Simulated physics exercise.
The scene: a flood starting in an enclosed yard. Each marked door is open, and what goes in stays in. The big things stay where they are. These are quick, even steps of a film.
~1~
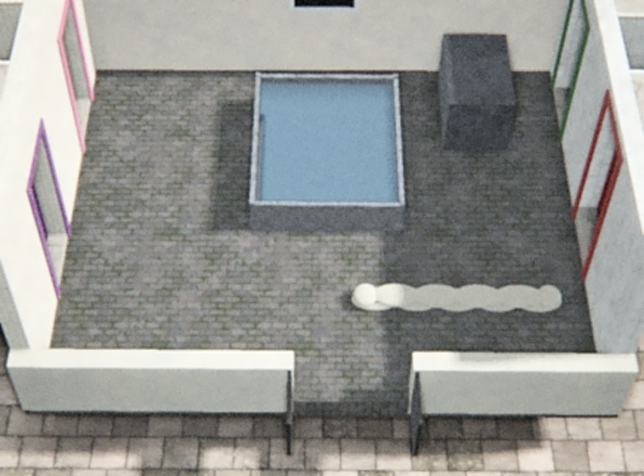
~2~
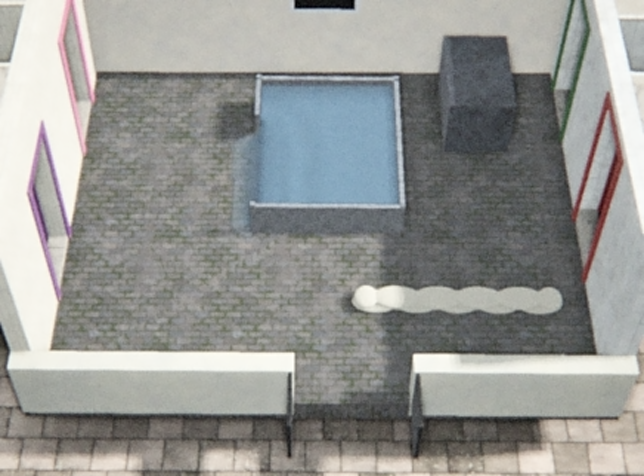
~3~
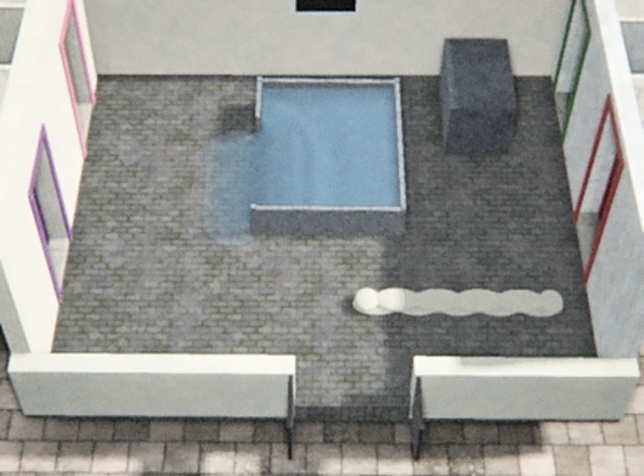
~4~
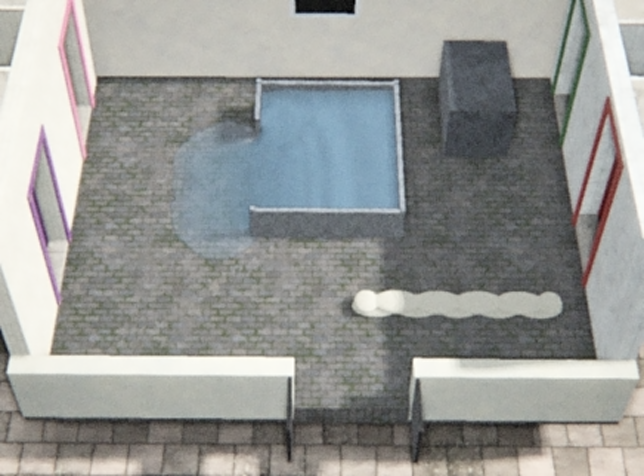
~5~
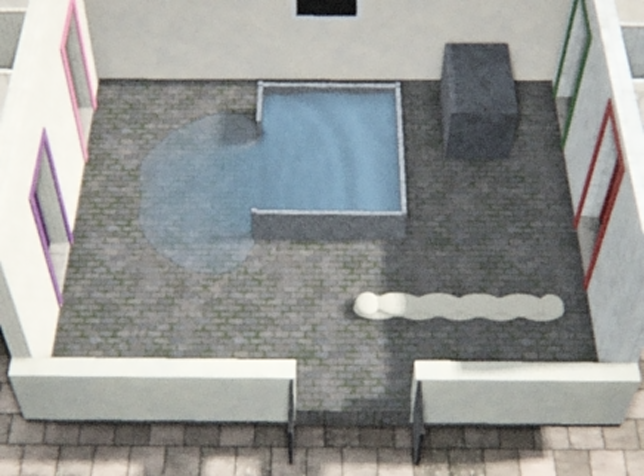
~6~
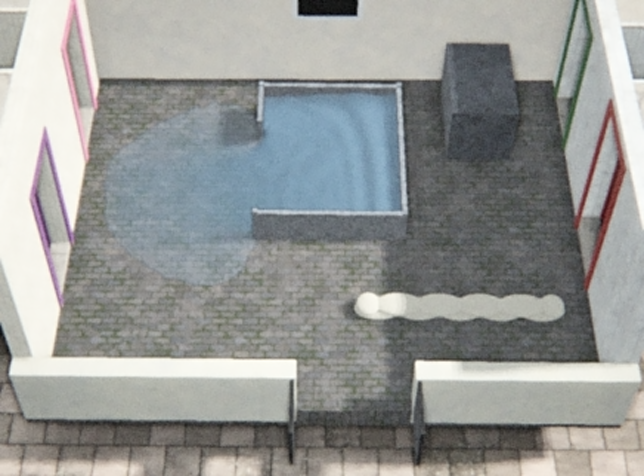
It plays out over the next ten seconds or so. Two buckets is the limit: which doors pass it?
In the end: The green door stays under that; the purple door takes more than that; the pink door takes more than that; the red door stays under that.
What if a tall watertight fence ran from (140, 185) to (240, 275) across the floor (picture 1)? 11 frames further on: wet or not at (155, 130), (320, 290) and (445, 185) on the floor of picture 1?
In that order: Wet, awash, clear.
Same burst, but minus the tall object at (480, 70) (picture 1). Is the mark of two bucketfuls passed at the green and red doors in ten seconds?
In short: The green door is under, the red door keeps below it.
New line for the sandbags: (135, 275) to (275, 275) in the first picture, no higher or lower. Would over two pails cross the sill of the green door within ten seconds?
In short: The green one is under.
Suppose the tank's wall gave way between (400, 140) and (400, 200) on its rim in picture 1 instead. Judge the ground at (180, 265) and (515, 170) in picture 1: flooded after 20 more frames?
In that order: Not flooded, wet.
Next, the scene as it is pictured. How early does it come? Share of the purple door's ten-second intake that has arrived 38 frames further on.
About 90 per cent.
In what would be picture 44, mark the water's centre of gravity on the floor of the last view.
At about (225, 215).
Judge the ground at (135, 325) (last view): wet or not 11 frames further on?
At that place: Wet.
A moment on, water covers 25 % of the floor; the green door not reached, the purple door wet at the sill, nothing in, the pink door under two buckets in, the red door not reached.
Next, water covers 30 % of the floor; the green door not reached, the purple door over two buckets in, the pink door over two buckets in, the red door not reached.
Then, water covers 40 % of the floor; the green door not reached, the purple door over two buckets in, the pink door far over two buckets in, the red door not reached.
Later, water covers 70 % of the floor; the green door not reached, the purple door far over two buckets in, the pink door far over two buckets in, the red door not reached.
In the end, water covers 90 % of the floor; the green door wet at the sill, nothing in, the purple door far over two buckets in, the pink door far over two buckets in, the red door wet at the sill, nothing in.
